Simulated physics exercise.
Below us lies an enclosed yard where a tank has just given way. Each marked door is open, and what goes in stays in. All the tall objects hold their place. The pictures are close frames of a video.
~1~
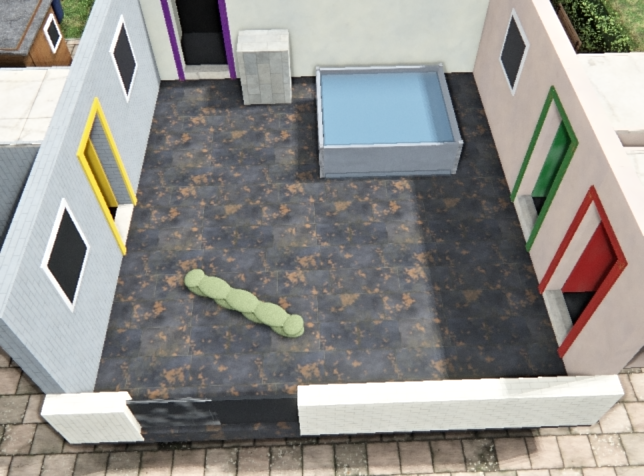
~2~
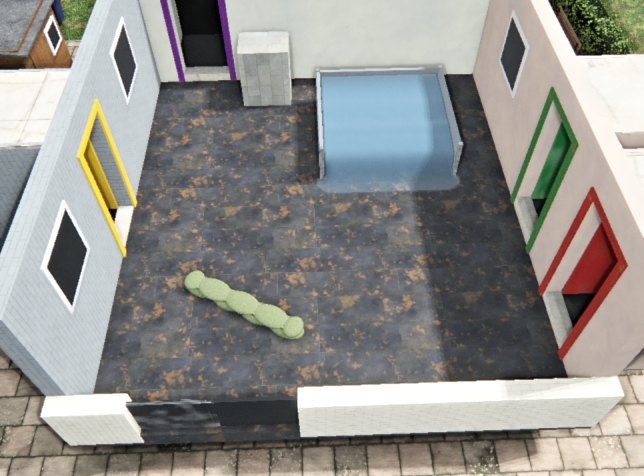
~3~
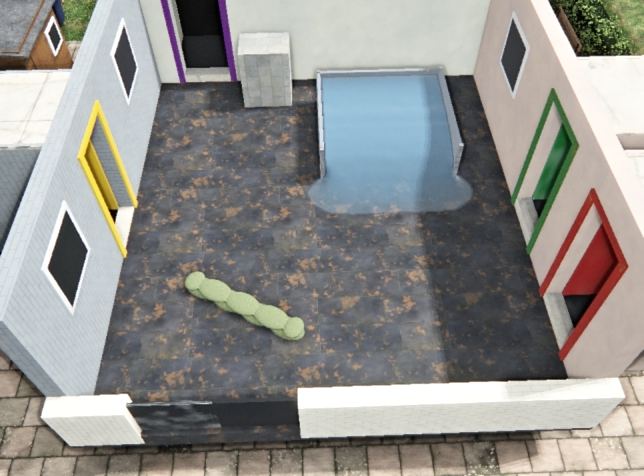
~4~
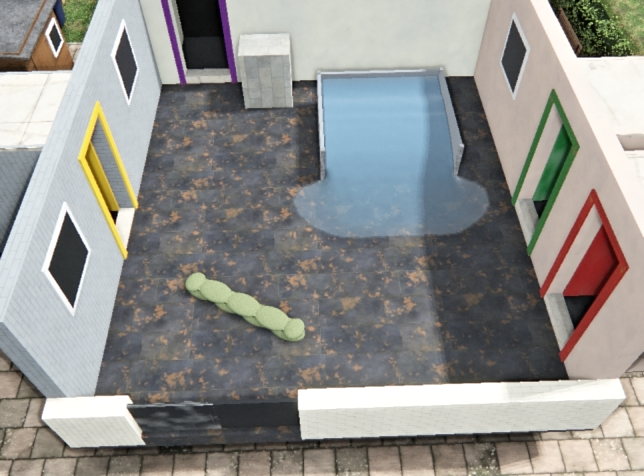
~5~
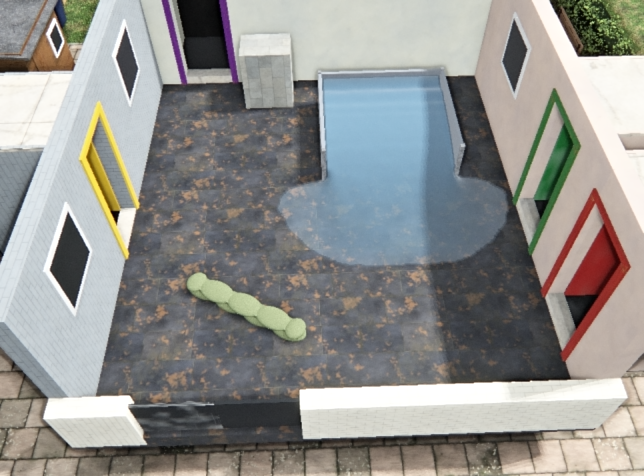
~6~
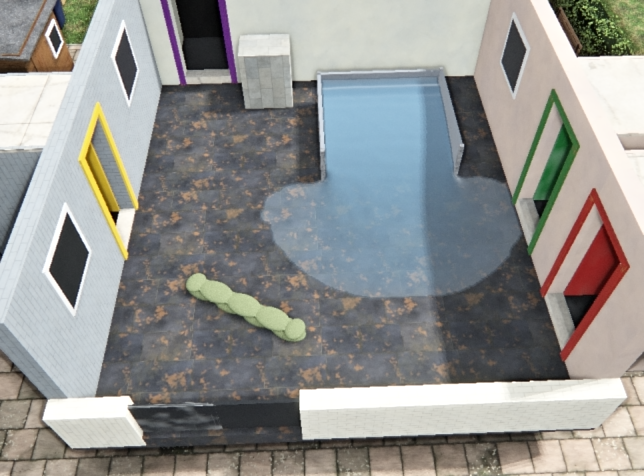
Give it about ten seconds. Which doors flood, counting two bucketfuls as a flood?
One by one: The green door admits no more than that; the yellow door lets in a lot; the purple door admits no more than that; the red door lets in a lot.
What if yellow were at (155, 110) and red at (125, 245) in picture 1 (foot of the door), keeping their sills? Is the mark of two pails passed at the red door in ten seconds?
Then: Red door holds.
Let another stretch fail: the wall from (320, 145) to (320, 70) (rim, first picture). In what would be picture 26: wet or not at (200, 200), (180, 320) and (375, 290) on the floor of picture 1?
In turn: Wet, flooded, clear.
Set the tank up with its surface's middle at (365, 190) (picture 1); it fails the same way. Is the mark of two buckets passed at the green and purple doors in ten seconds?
One by one: Green is under, purple takes less.
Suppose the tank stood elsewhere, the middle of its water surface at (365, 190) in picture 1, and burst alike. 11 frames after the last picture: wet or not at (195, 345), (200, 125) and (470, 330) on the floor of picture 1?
As listed: Covered, dry, under water.
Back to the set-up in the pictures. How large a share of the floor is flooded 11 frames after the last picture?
Close to 45 %.
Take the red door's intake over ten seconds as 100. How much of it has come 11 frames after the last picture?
Near 0 in a hundred.
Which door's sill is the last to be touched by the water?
That is the purple one.
A moment on, water covers 40 % of the floor; the green door wet at the sill, nothing in, the yellow door not reached, the purple door not reached, the red door wet at the sill, nothing in.
Next, water covers 45 % of the floor; the green door wet at the sill, nothing in, the yellow door not reached, the purple door not reached, the red door wet at the sill, nothing in.
Then, water covers 60 % of the floor; the green door wet at the sill, nothing in, the yellow door wet at the sill, nothing in, the purple door not reached, the red door over two buckets in.
Later, water covers 75 % of the floor; the green door wet at the sill, nothing in, the yellow door under two buckets in, the purple door not reached, the red door over two buckets in.
In the end, water covers 95 % of the floor; the green door wet at the sill, nothing in, the yellow door over two buckets in, the purple door wet at the sill, nothing in, the red door over two buckets in.
